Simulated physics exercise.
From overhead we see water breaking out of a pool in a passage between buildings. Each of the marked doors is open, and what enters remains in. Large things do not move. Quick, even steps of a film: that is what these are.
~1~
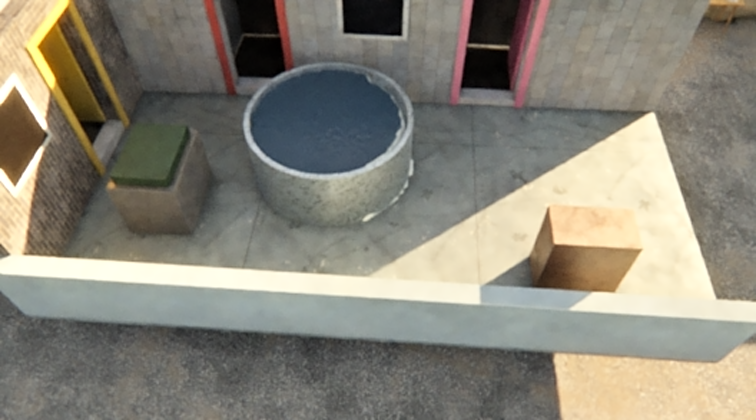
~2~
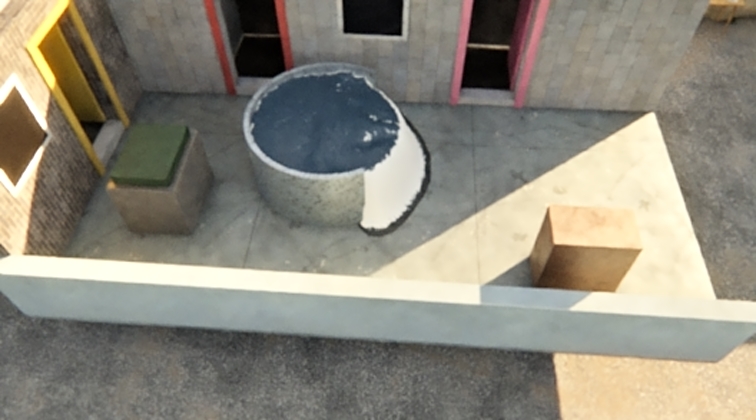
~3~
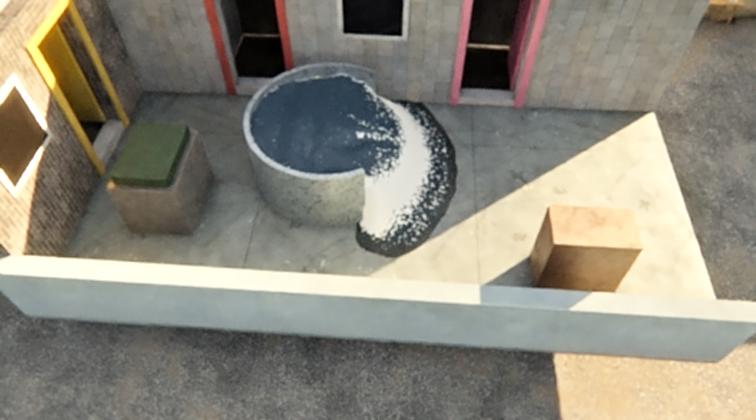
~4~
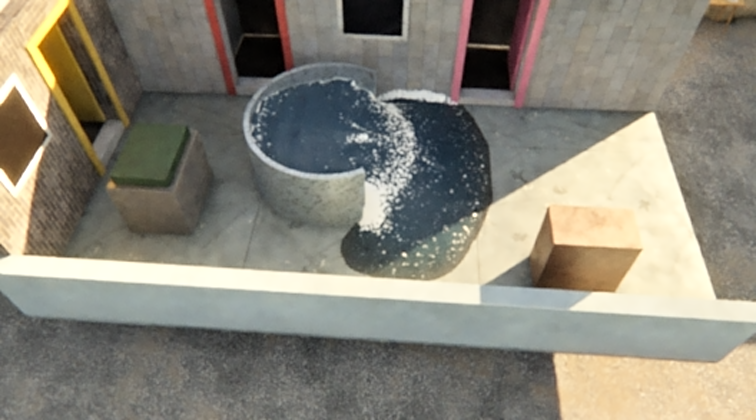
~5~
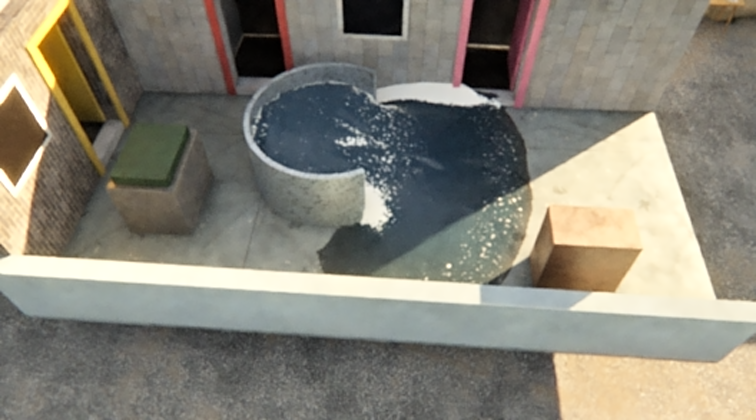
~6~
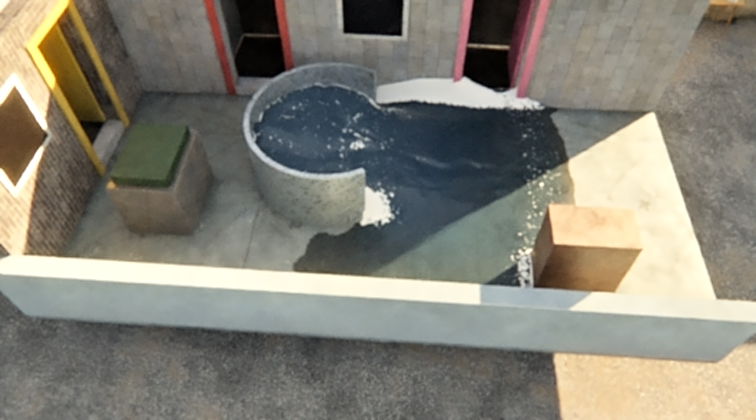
In a paved yard between stone-walled buildings, seen from above, a round tank stands full of dark water. Its right side opens and water pours out in a white, foaming rush, then fans across the paving as a dark sheet, reaching the back wall, the low front wall and the tan block at right.
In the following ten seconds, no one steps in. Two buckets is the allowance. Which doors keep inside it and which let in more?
Result: The red door will respect the limit, the yellow door will respect the limit, the pink door will break the limit.
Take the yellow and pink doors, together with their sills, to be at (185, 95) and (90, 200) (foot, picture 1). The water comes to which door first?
It is the one in red.
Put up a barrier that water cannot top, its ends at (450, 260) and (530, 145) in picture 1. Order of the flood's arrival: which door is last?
Answer: The yellow-painted one.
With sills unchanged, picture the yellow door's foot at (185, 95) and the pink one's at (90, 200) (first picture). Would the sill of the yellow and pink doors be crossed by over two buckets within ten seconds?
So the yellow door stays beneath the limit; as for the pink door, it stays beneath the limit.
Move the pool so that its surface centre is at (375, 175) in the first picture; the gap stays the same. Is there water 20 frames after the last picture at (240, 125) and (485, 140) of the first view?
Note - point 1 still bare; point 2 drenched.
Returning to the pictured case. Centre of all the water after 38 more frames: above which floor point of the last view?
That puts it at around (405, 190).
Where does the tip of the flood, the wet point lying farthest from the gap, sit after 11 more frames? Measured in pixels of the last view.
Front's tip: Near (696, 329).
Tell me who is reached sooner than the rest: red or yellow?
Answer: The one in red.
A moment on, water covers 60 % of the floor; the red door wet at the sill, nothing in, the yellow door not reached, the pink door over two buckets in.
Next, water covers 65 % of the floor; the red door wet at the sill, nothing in, the yellow door not reached, the pink door over two buckets in.
Then, water covers 75 % of the floor; the red door wet at the sill, nothing in, the yellow door not reached, the pink door over two buckets in.
Later, water covers 90 % of the floor; the red door wet at the sill, nothing in, the yellow door wet at the sill, nothing in, the pink door over two buckets in.
In the end, water covers 95 % of the floor; the red door wet at the sill, nothing in, the yellow door wet at the sill, nothing in, the pink door over two buckets in.
